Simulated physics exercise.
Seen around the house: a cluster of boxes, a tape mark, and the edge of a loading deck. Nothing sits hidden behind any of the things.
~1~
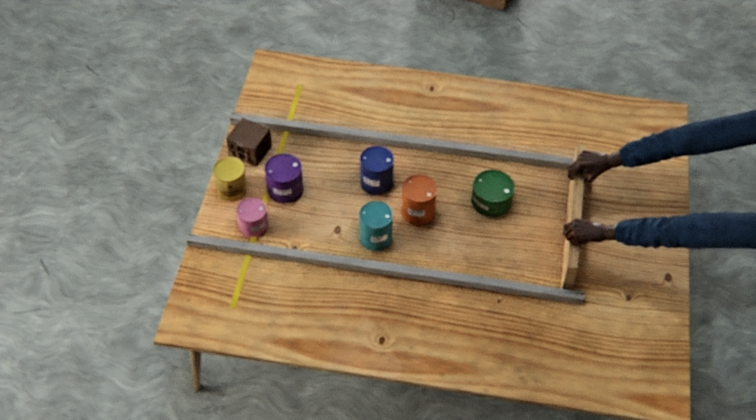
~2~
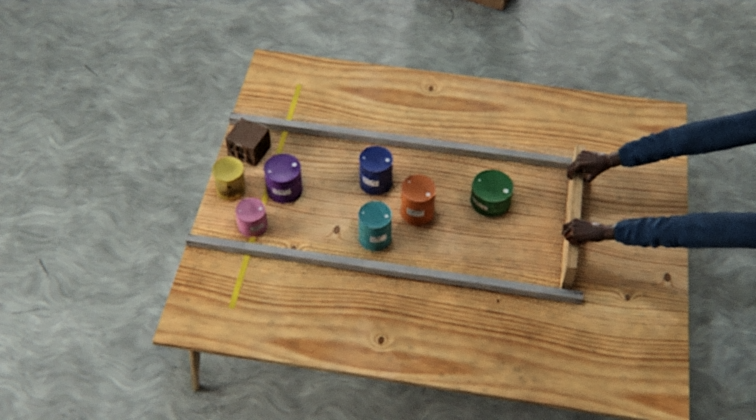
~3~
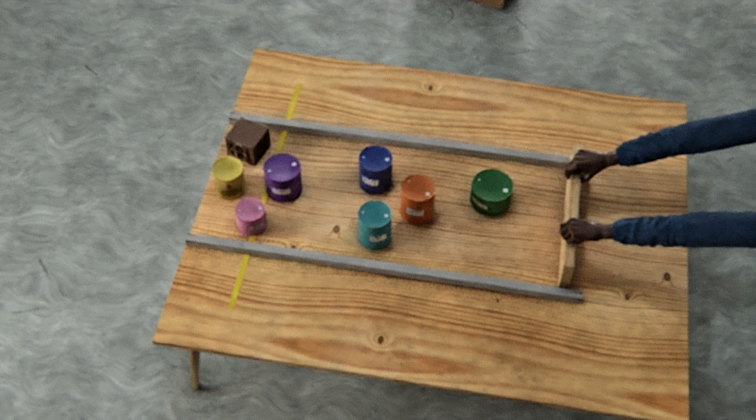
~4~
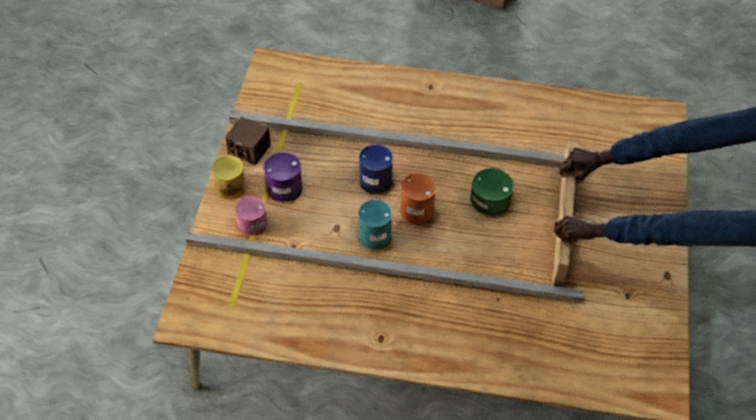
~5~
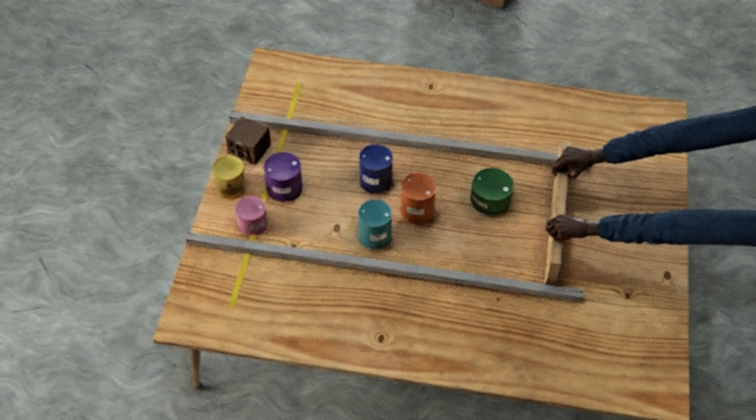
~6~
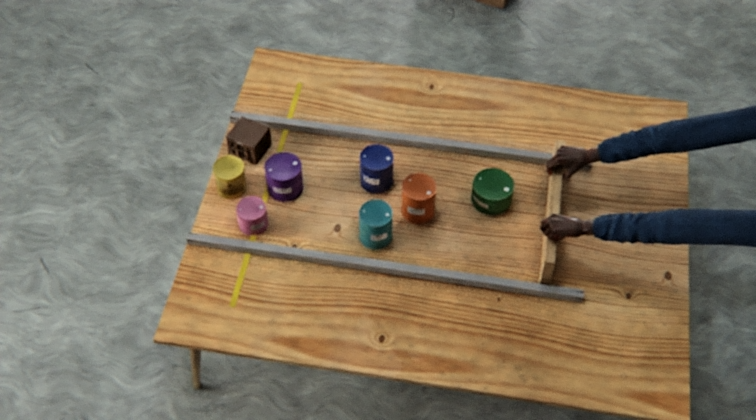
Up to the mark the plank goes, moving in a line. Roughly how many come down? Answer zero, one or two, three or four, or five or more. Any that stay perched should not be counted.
One or two.
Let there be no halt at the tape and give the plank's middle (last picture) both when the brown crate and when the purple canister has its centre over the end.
Its middle is about (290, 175) and about (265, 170).
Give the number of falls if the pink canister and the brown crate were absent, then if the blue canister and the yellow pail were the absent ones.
Tally of falls: 1 for the first try, 0 for the second.
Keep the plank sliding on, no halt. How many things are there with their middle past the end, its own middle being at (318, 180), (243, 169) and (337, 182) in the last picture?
By position: 0 / 5 / 0.
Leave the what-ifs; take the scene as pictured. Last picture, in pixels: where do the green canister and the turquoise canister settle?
For the green canister it's (258, 148), and for the turquoise canister it's (241, 206).
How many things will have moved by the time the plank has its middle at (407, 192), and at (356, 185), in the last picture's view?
At first I count 3, and then 5.
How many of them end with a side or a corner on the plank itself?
That number would be 3.
Soon after, none off yet; yellow pail at rest near (230, 178); brown crate at rest near (249, 141); pink canister at rest near (252, 216).
Then, none off yet; yellow pail at rest near (230, 178); brown crate moving near (247, 140); pink canister at rest near (252, 216).
By the end, the number that fall off is one or two; fallen, brown crate and yellow pail.
